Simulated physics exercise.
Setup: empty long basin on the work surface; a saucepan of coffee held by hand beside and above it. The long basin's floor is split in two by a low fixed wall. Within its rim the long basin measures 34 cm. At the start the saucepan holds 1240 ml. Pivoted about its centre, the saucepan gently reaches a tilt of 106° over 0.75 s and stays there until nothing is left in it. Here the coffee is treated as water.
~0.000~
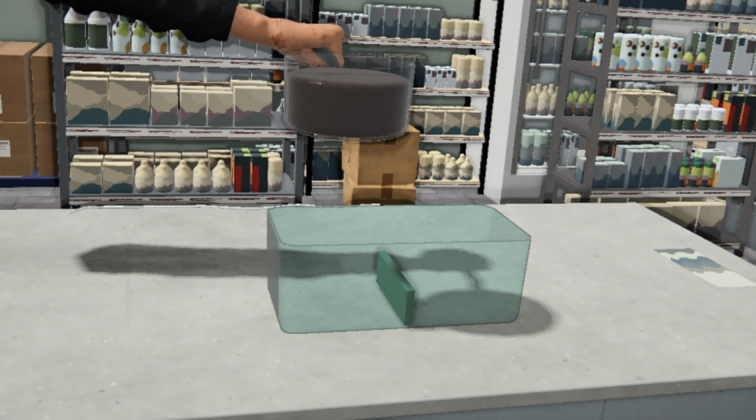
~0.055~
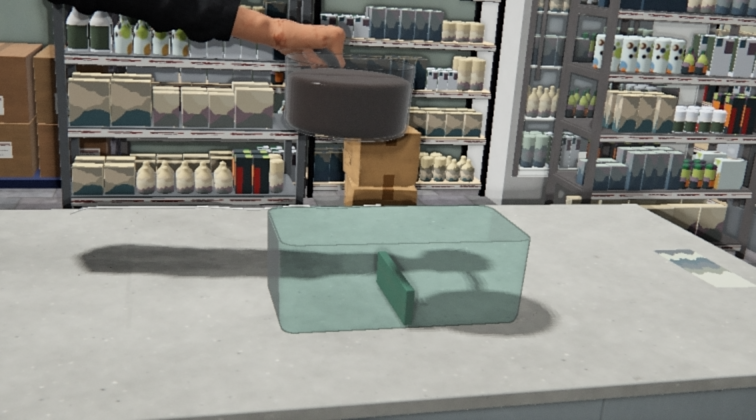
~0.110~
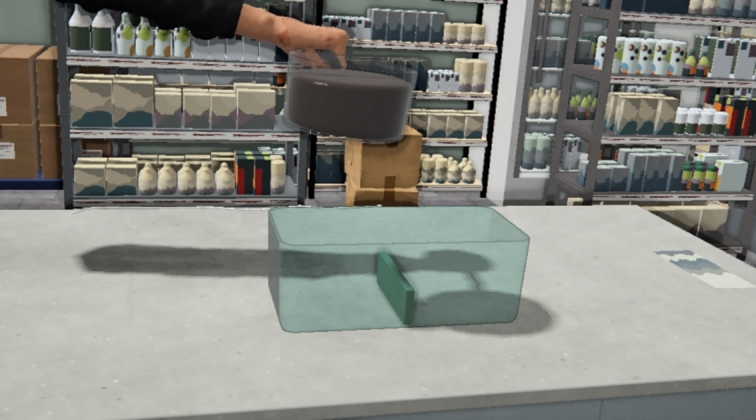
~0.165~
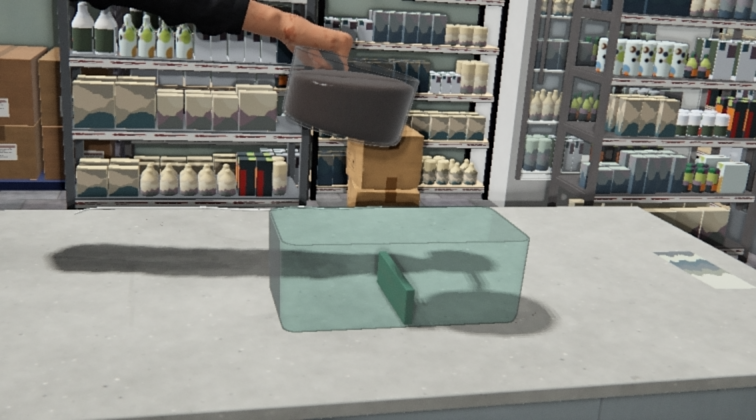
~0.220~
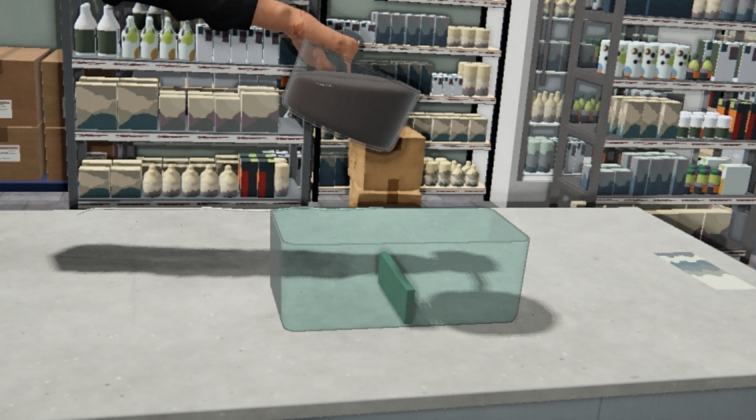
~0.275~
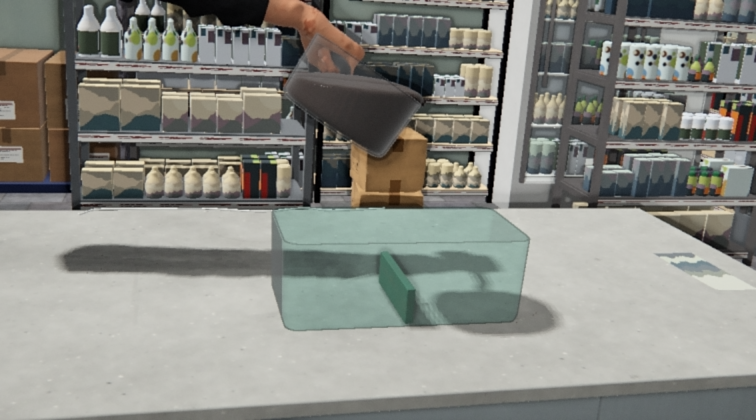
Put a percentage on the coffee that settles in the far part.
Roughly 85 per cent ends up there.
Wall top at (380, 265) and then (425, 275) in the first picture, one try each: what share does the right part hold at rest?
Try 1: 90 %; try 2: 45 %.
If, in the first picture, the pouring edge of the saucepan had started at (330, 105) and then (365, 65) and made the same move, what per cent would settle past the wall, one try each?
Some 15 and 50 per cent, in that order.
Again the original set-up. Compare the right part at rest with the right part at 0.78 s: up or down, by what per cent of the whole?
Looks like it went upward, around 14 per cent.
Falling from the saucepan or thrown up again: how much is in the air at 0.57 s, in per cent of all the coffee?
Around 46 in a hundred.
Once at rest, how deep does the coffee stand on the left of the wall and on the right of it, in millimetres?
6 mm left, 44 mm right.
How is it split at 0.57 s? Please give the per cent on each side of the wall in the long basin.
Left roughly 0, right roughly 20.
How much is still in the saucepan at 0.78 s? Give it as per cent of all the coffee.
Around 7 in a hundred is still there.
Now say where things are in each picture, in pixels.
It leans 0°; its right rim is at (411, 64); the coffee meets the walls at (287, 75) and (406, 78); the long basin's rim runs from (273, 227) to (511, 223); the wall's top is at (396, 271), in the first frame.
It leans 1°; its right rim is at (411, 67); the coffee meets the walls at (288, 75) and (407, 80), in the second frame.
It leans 6°; its right rim is at (413, 72); the coffee meets the walls at (290, 75) and (408, 82), in the third frame.
It leans 12°; its right rim is at (415, 81); the coffee meets the walls at (292, 76) and (410, 84), in the fourth frame.
It leans 21°; its right rim is at (416, 92); the coffee meets the walls at (293, 76) and (415, 87), in the fifth frame.
It leans 31°; its right rim is at (416, 105); the coffee meets the walls at (292, 77) and (413, 96); 2 per cent is over the edge, in the sixth frame.
Then, 0.57 s in, the tilt is 91° and 34 per cent is still to pour, 0 is left of the wall and 21 right of it.
Then, 0.78 s in, the tilt is 106° and 7 per cent is still to pour, 6 is left of the wall and 71 right of it.
Then, 1.01 s in, the tilt is 106° and 1 per cent is still to pour, 11 is left of the wall and 85 right of it.
Then, 1.25 s in, the tilt is 106° and 0 per cent is still to pour, 12 is left of the wall and 86 right of it.
Finally, 13 per cent lies left of the wall, 85 right of it and 2 outside.
